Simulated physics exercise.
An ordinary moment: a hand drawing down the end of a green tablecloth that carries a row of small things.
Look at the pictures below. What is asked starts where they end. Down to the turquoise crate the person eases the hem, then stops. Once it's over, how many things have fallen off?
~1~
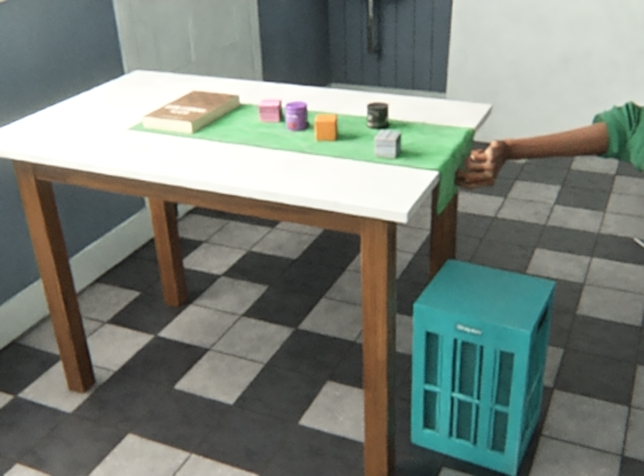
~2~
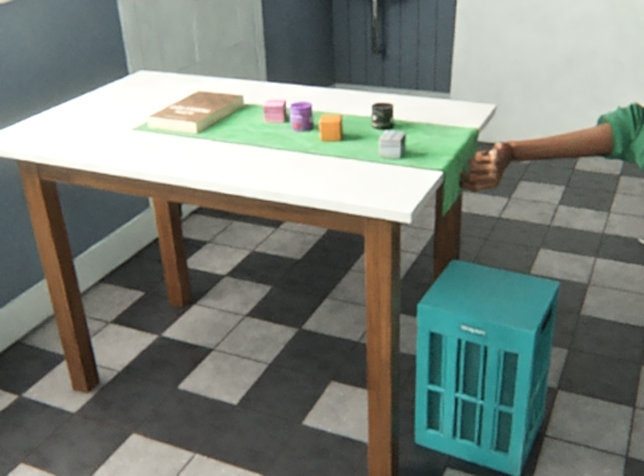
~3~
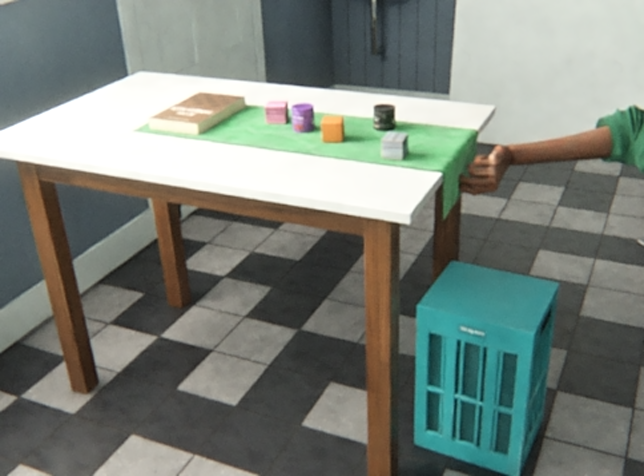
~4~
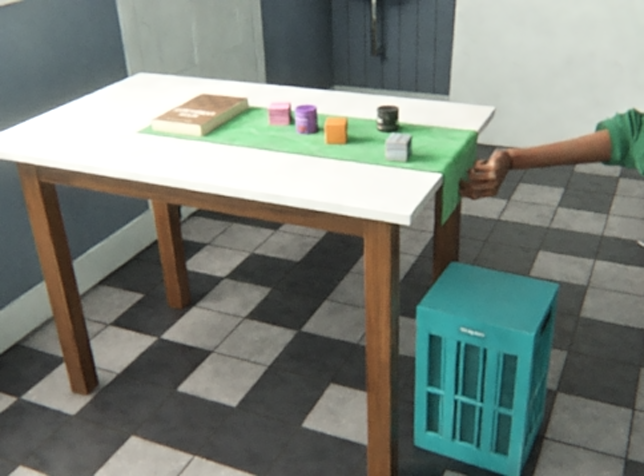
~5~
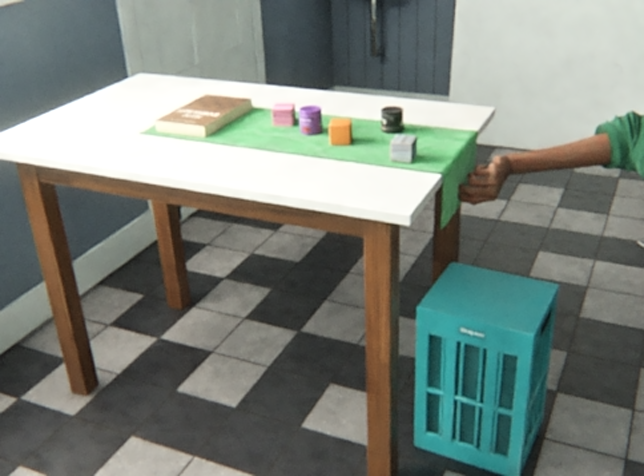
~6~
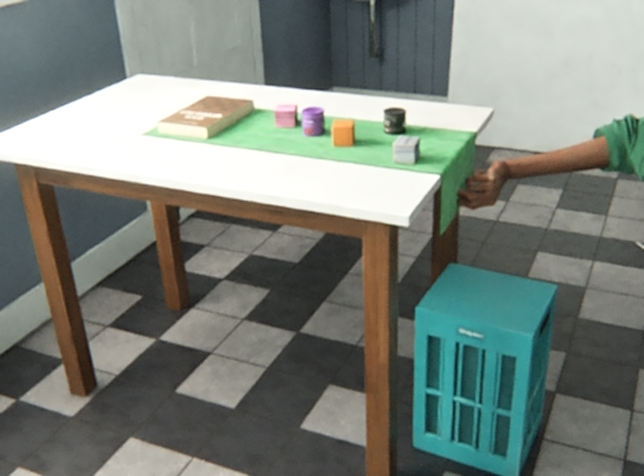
A pair of things drop off.
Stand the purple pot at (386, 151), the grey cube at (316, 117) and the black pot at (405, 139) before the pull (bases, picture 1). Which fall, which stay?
Looking at each one, the purple pot drops away, the grey cube remains in position and the black pot drops away.
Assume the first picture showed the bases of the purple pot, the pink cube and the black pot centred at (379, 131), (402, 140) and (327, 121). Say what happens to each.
Purple pot: Gone off. Pink cube: Gone off. Black pot: Still up.
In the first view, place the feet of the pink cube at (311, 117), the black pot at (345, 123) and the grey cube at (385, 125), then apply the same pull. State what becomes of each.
Note: Pink cube kept on top; black pot kept on top; grey cube lost.
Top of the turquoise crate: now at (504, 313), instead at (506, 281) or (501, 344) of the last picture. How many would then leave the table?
1 and 3.
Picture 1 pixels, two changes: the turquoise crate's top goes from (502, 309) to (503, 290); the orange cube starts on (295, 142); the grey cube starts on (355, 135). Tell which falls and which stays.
Orange cube stays, grey cube stays.
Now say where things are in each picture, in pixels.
The first frame shows hem (437, 216); grey cube (388, 135); black pot (378, 105); orange cube (326, 118); purple pot (296, 104); pink cube (270, 102); top of the crate (502, 309).
The second frame shows hem (442, 216); grey cube (393, 135).
The third frame shows hem (443, 220); black pot (384, 107).
The fourth frame shows hem (442, 225); orange cube (336, 121); top of the crate (505, 312).
The fifth frame shows hem (440, 230); purple pot (310, 108).
The sixth frame shows hem (440, 235); grey cube (407, 140); black pot (395, 110); orange cube (343, 123); purple pot (313, 110); pink cube (286, 107).
A little later, hem near (458, 238); all still up.
Next, hem near (458, 277); grey cube gone.
Later still, hem on the crate; grey cube and black pot gone.
When it is over, hem on the crate; grey cube and black pot gone. The answer is two.
